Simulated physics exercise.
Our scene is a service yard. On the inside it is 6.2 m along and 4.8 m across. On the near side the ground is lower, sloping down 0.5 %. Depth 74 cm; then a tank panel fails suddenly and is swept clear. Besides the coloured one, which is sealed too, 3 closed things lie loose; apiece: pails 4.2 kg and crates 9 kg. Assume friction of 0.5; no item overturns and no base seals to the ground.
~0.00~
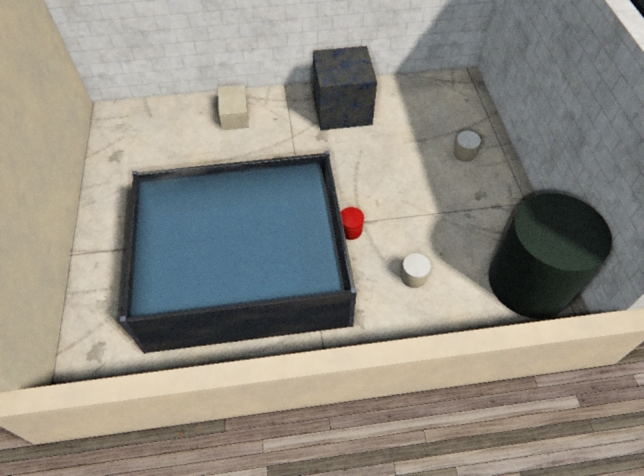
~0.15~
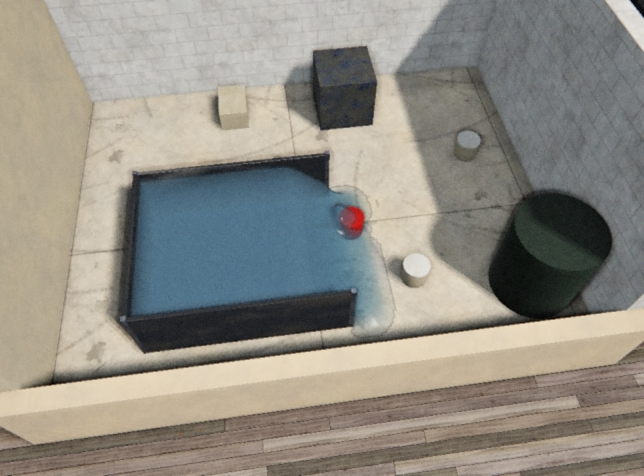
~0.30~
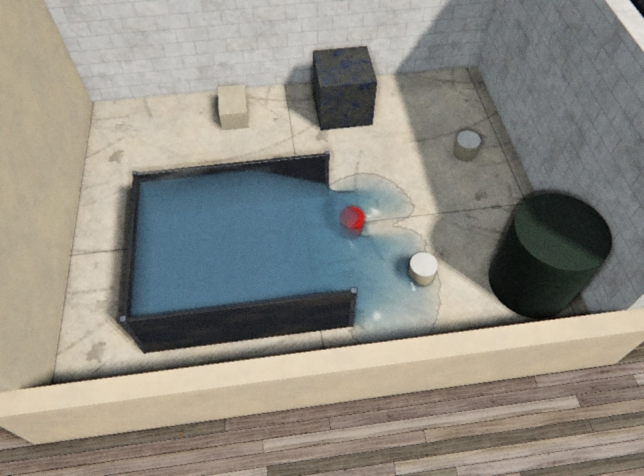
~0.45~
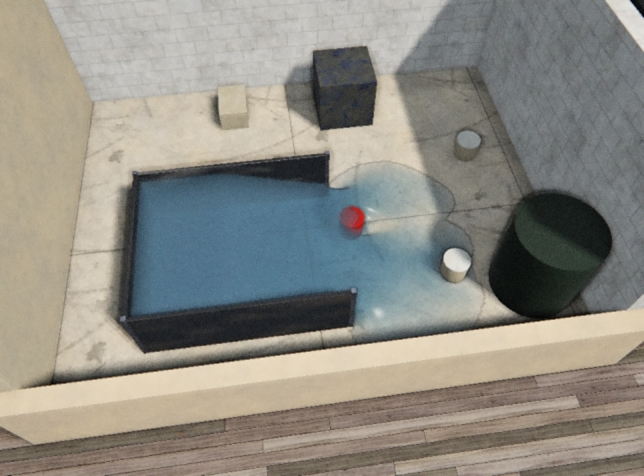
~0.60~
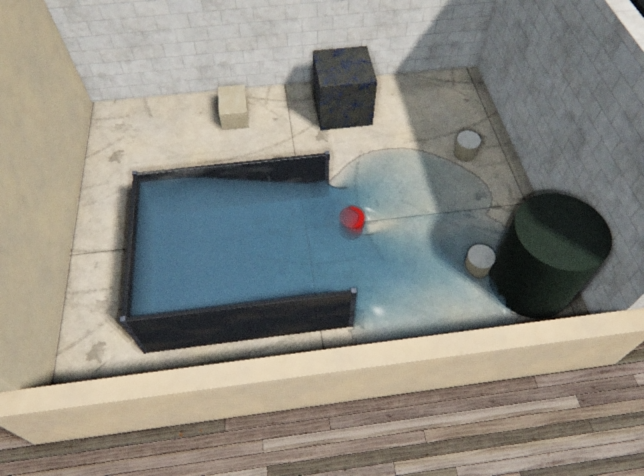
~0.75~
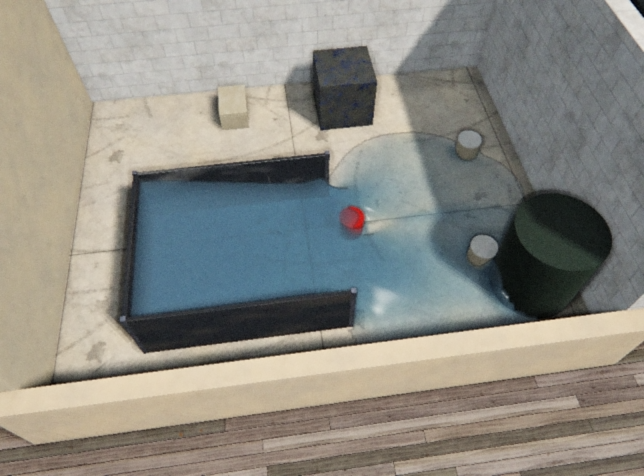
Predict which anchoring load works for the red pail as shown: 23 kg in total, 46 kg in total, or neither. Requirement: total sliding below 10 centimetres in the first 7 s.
Result: Insufficient ballast.
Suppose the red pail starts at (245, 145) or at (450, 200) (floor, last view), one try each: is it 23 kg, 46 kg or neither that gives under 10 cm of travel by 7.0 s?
In that order: The lighter suffices; both fail.
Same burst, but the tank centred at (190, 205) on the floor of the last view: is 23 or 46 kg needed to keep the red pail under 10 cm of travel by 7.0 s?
Then, in short, nothing offered works.
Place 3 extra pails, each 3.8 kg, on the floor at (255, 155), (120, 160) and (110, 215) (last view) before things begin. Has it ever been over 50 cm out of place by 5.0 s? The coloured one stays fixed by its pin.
Going through them in that order, the answers are too far, not too far and not too far.
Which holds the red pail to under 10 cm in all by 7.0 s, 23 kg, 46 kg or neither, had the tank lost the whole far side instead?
In that case, even the light one works.
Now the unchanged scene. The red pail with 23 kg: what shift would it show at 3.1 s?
I'd put it at roughly 250 cm.
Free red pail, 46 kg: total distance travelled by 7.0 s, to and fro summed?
Roughly 140 centimetres altogether.
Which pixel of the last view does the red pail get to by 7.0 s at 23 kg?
It should be close to (487, 98) in the last view.
After 1.4 s the red pail would be 203 cm from its start with 23 kg and 89 cm from its start with 46 kg; 15 cm of water round it then.
After 3.1 s the red pail would be 264 cm from its start with 23 kg and 146 cm from its start with 46 kg; 21 cm of water round it then.
After 4.9 s the red pail would be 307 cm from its start with 23 kg and 146 cm from its start with 46 kg; 16 cm of water round it then.
After 7.0 s the red pail would be 301 cm from its start with 23 kg and 146 cm from its start with 46 kg; 17 cm of water round it then.
